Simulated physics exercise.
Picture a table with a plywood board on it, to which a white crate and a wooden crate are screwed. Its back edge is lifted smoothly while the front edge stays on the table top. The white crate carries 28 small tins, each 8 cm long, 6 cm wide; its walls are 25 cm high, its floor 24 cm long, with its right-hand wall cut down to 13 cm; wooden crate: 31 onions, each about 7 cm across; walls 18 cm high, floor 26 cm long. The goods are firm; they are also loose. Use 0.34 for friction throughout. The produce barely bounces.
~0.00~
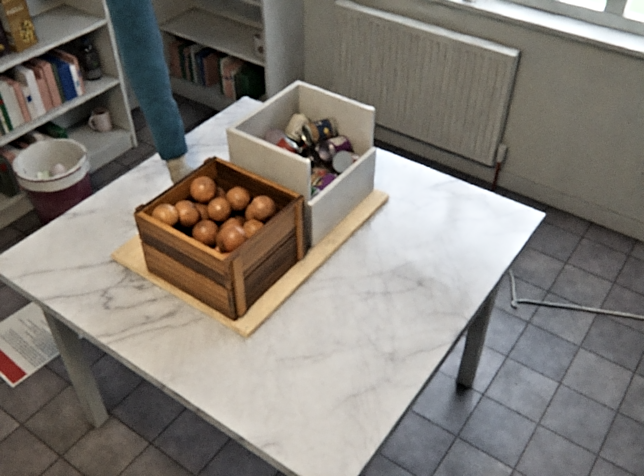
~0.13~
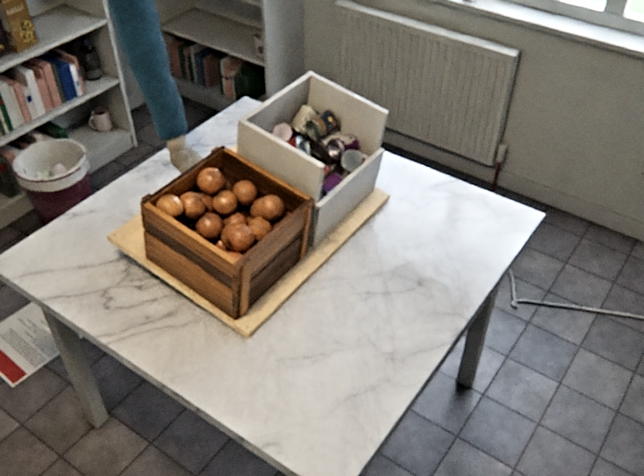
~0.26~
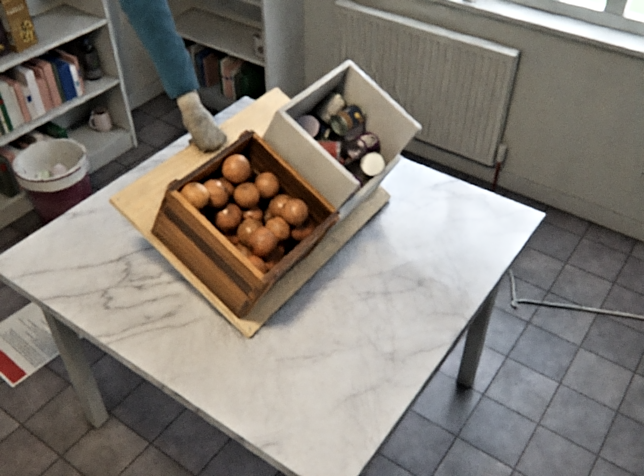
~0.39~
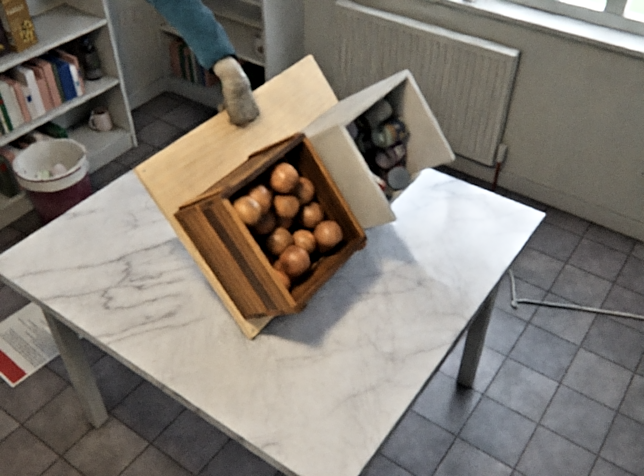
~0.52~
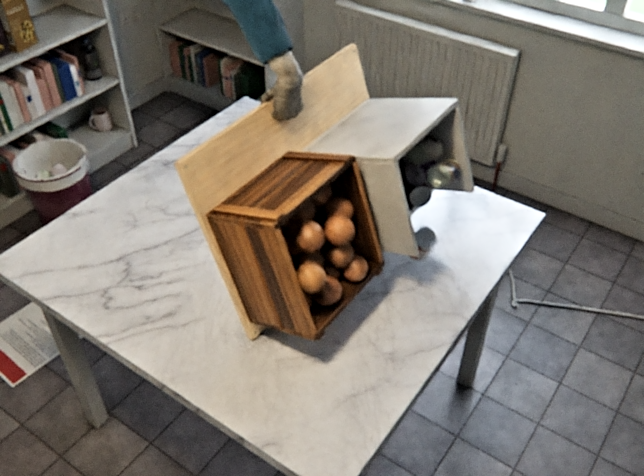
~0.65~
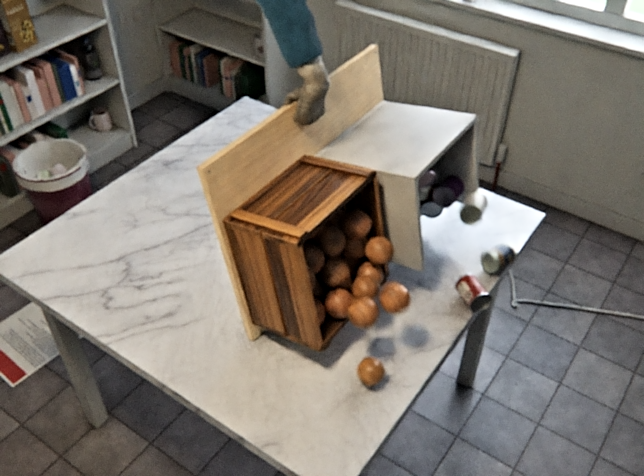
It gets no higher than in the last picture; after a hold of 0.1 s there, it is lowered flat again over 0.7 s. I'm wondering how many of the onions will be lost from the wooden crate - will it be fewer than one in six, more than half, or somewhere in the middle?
I'd guess what escapes is a sixth-to-half share of the load.
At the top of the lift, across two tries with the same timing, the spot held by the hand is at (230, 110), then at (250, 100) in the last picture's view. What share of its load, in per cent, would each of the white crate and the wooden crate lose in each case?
Loss per try - white crate 30 / 20 percent, wooden crate 0 / 10 percent.
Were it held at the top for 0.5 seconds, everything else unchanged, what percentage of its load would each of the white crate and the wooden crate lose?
White crate 50%, wooden crate 30%.
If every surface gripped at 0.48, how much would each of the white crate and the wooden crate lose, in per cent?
In that case the white crate sheds 50 per cent, while the wooden crate sheds 30 per cent.
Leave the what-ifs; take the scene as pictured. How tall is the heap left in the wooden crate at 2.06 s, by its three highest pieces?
About 12 cm.
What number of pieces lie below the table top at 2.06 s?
Around 12, roughly.
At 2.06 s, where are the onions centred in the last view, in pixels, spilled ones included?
They're centred near (261, 260).
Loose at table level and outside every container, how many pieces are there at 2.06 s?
Around 12 in all.
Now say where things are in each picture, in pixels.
In the first picture (each is followed by its nearest rim corner in this view), wooden crate, (224, 259); white crate, (309, 162); 0° from level; none out.
Wooden crate, (235, 262); white crate, (323, 166); 8° from level, in the second picture.
Wooden crate, (262, 278); white crate, (358, 185); 28° from level, in the third picture.
Wooden crate, (294, 306); white crate, (396, 220); 51° from level, in the fourth picture.
Wooden crate, (315, 334); white crate, (418, 255); 71° from level; 1 out, the lowest tin at (421, 244), in the fifth picture.
Wooden crate, (321, 346); white crate, (424, 270); 79° from level; 5 out, the lowest tin at (498, 258), in the sixth picture.
After 0.87 s, tilt 73°; white crate 18 in, 10 out and wooden crate 22 in, 9 out.
After 1.16 s, tilt 29°; white crate 15 in, 13 out and wooden crate 20 in, 11 out.
After 1.55 s, tilt 0°; white crate 14 in, 14 out and wooden crate 20 in, 11 out.
Final count (at 2.06 s), white crate 14 in, 14 out and wooden crate 20 in, 11 out. Asked share, 11 of 31, 35 per cent.
